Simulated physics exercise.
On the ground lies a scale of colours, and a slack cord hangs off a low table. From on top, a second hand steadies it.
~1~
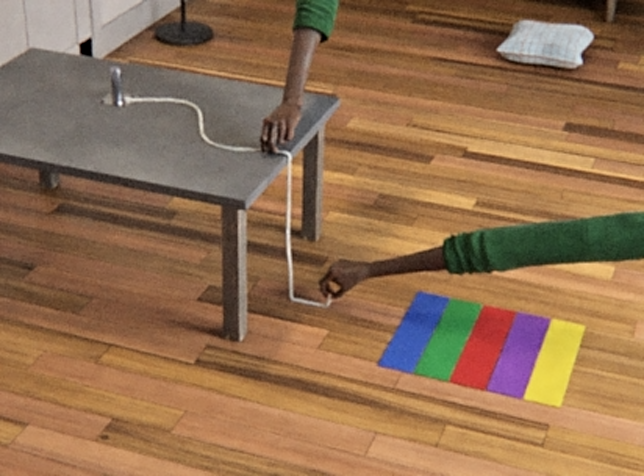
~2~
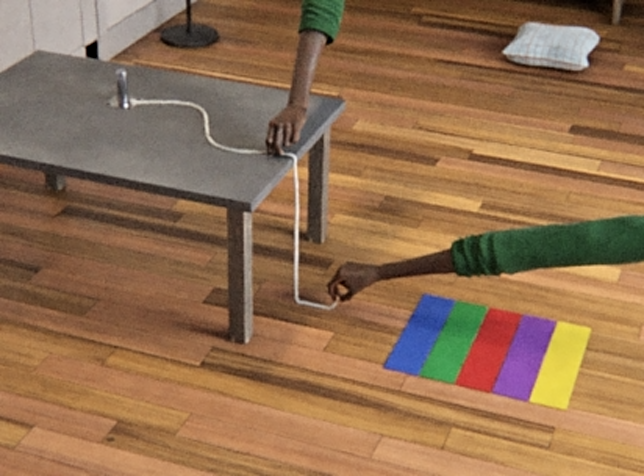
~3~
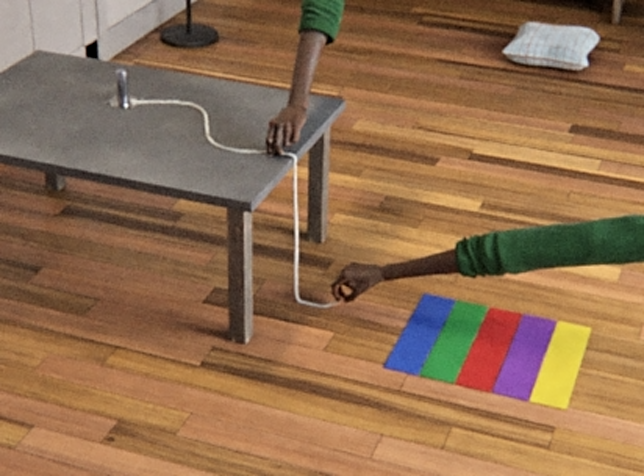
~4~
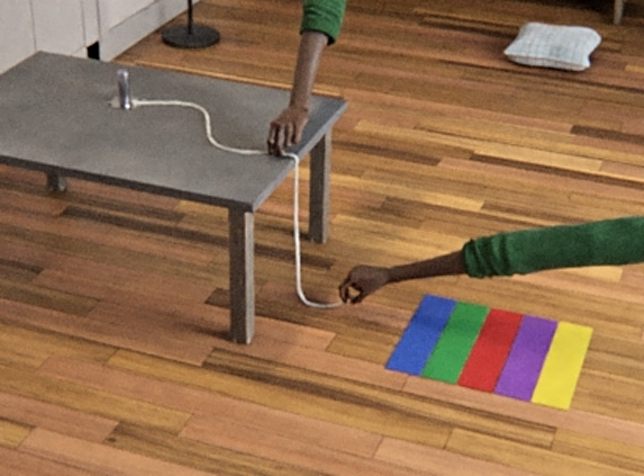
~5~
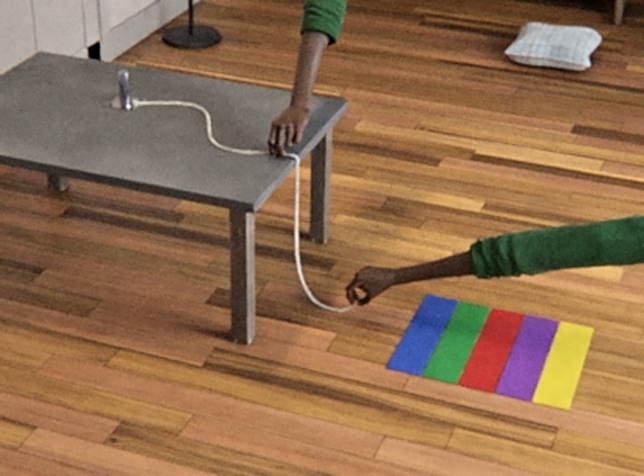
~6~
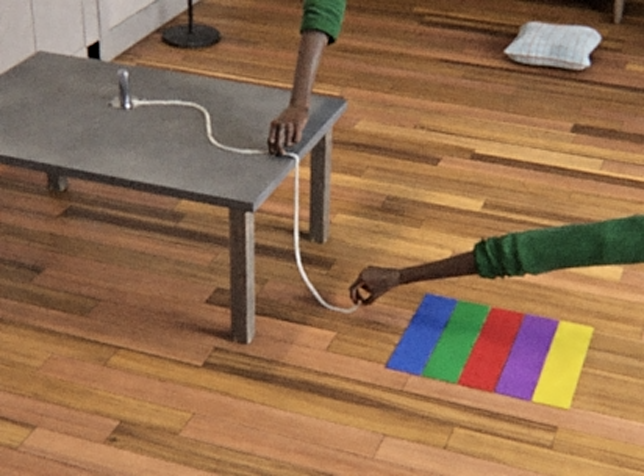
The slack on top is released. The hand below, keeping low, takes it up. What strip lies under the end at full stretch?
The red one.
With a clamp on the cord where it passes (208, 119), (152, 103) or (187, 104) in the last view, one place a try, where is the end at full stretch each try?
Taking the tries in turn: (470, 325), (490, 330) and (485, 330).
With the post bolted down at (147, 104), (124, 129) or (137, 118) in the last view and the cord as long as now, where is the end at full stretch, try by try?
The first try gives about (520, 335), the second about (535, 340) and the third about (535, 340).
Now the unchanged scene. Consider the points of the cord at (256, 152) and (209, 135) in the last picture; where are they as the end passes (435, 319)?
They end up at (299, 159) and at (250, 135).
Early on, end near (436, 319); over blue.
Midway, end near (473, 327); over green.
At the end of the slack, end near (495, 332); over red. It gets as far as the red strip.
